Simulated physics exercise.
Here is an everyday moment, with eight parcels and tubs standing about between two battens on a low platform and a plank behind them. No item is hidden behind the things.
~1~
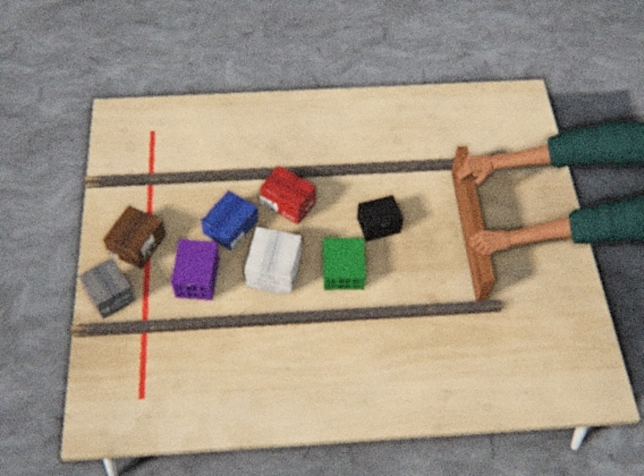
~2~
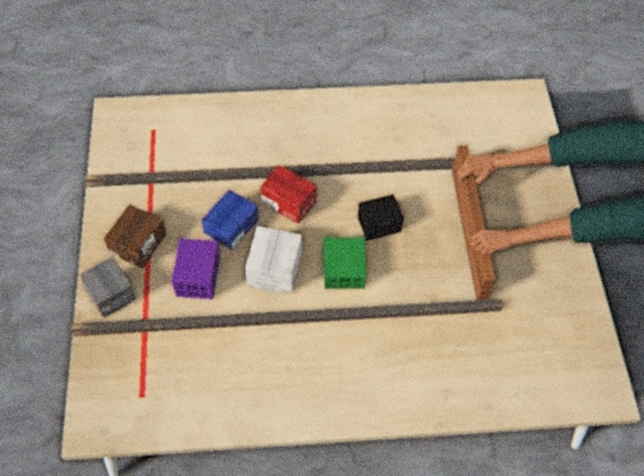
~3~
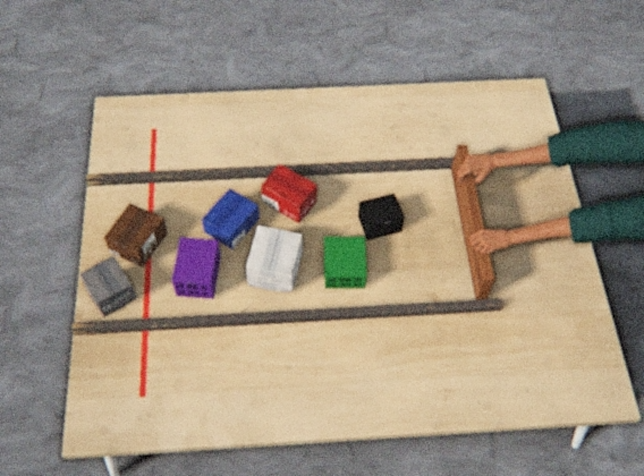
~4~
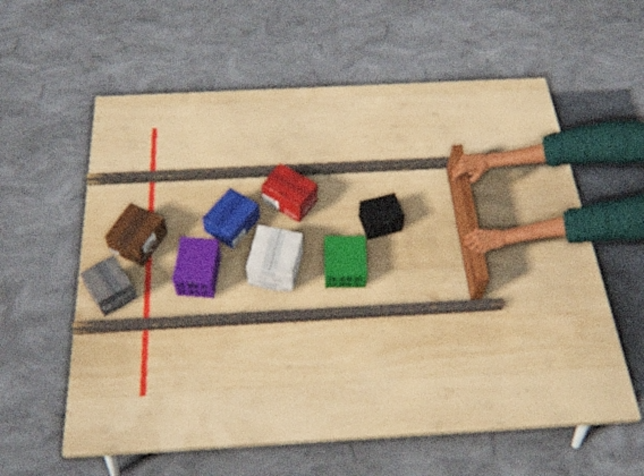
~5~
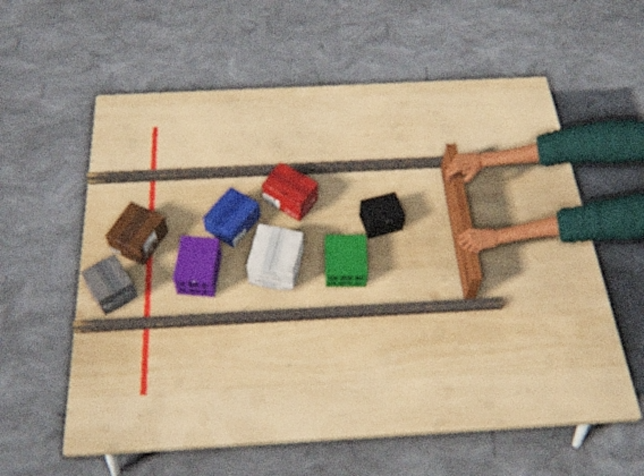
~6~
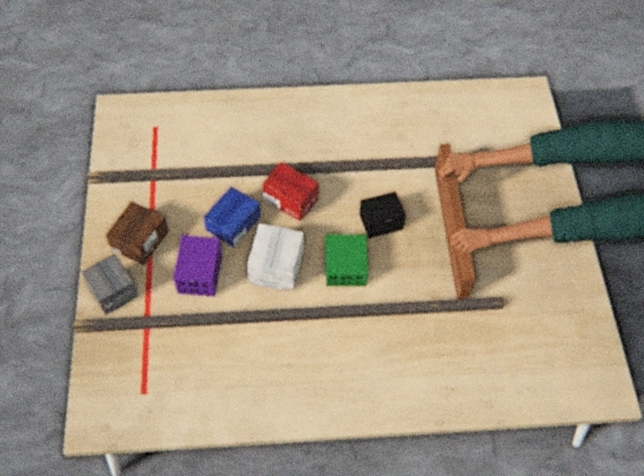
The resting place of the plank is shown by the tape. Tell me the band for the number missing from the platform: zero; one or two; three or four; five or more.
More than two but fewer than five drop off.
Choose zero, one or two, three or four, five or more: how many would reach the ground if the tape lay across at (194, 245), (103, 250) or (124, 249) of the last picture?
Taking the places in the order asked: One or two, then at least five, then at least five.
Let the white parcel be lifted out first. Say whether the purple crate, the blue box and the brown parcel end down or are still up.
First, the purple crate is safe; next, the blue box is safe; last, the brown parcel takes the fall.
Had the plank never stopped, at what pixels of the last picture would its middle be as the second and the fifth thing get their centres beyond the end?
Near (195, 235) first, near (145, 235) second.
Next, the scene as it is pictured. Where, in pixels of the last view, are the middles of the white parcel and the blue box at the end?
I'd put one close to (81, 271) and the other close to (89, 215).
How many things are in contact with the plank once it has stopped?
It's touching 3 at the end.
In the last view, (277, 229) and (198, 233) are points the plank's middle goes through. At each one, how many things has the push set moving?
Counts: 6 and 8.
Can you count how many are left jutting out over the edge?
The count is 2.
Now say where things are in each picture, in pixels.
The first picture shows grey box (107, 289); brown parcel (135, 237); purple crate (196, 270); plank (471, 222); tape (148, 252).
The second picture shows brown parcel (136, 236); white parcel (275, 261).
The third picture shows purple crate (197, 268); black crate (381, 217).
The fourth picture shows grey box (109, 286); blue box (232, 218).
The fifth picture shows brown parcel (138, 234); red parcel (290, 192).
The sixth picture shows grey box (110, 284); brown parcel (138, 233); purple crate (198, 266); plank (453, 220); tape (150, 248).
Soon after, none off yet; grey box at rest near (110, 284); brown parcel at rest near (138, 233); purple crate at rest near (198, 266).
Then, none off yet; grey box moved a little near (102, 284); brown parcel moved a little near (128, 231); purple crate moved about its own width near (148, 272).
By the end, the number that fall off is three or four; fallen, purple crate, brown parcel and grey box.
